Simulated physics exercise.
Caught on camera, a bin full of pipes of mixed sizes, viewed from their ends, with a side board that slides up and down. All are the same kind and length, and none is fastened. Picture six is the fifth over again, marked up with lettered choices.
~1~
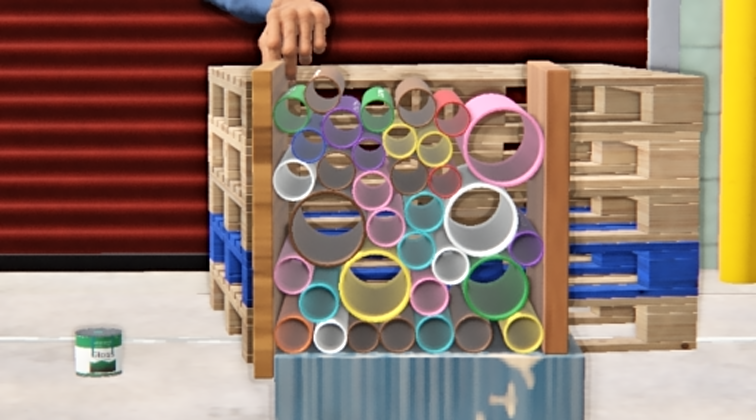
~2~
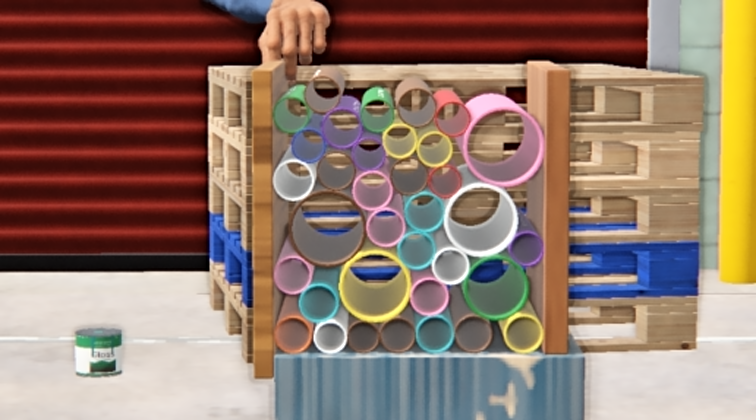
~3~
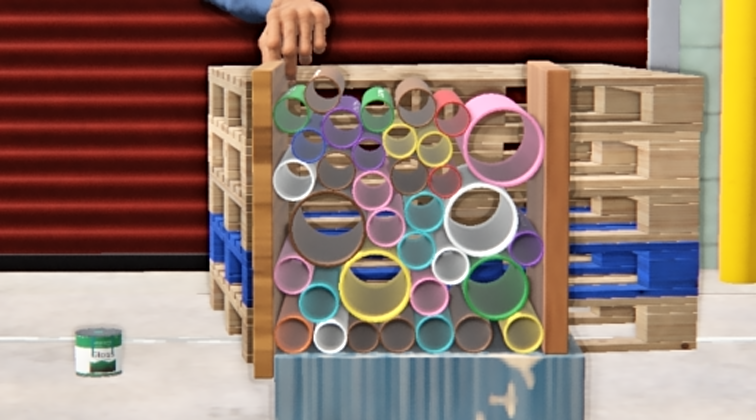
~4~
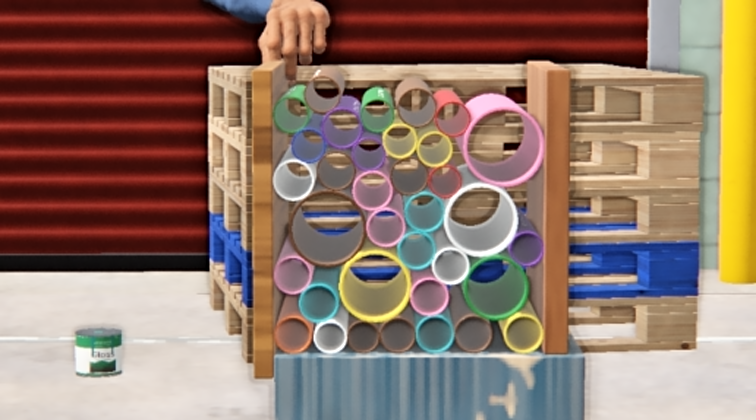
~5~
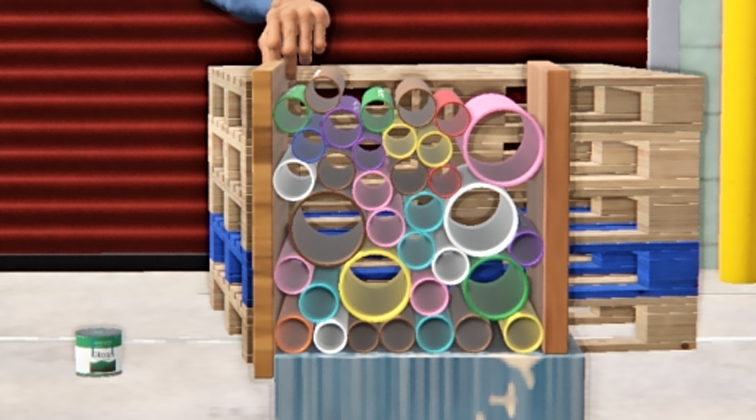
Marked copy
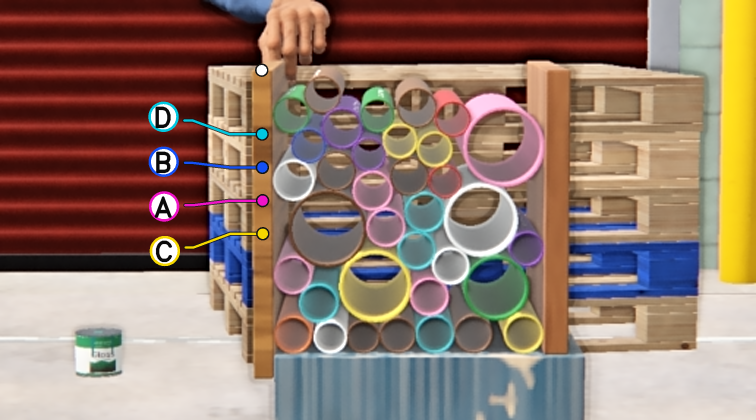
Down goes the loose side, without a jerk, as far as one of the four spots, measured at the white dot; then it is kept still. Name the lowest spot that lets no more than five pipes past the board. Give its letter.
A is the limit.
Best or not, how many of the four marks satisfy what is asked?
Three of them.
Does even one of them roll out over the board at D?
No.
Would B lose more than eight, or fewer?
Fewer than eight.
On the marked copy, A at (263, 200); B at (263, 168); C at (263, 234); D at (262, 134); the white dot at (262, 70).
Taking A. A third of the way, top of the board (273, 140).
Two thirds of the way, top of the board (273, 200).
When it is over, top of the board (273, 200), five out over the board.
As for the rest, B none out over the board; C more than five out over the board; D none out over the board.
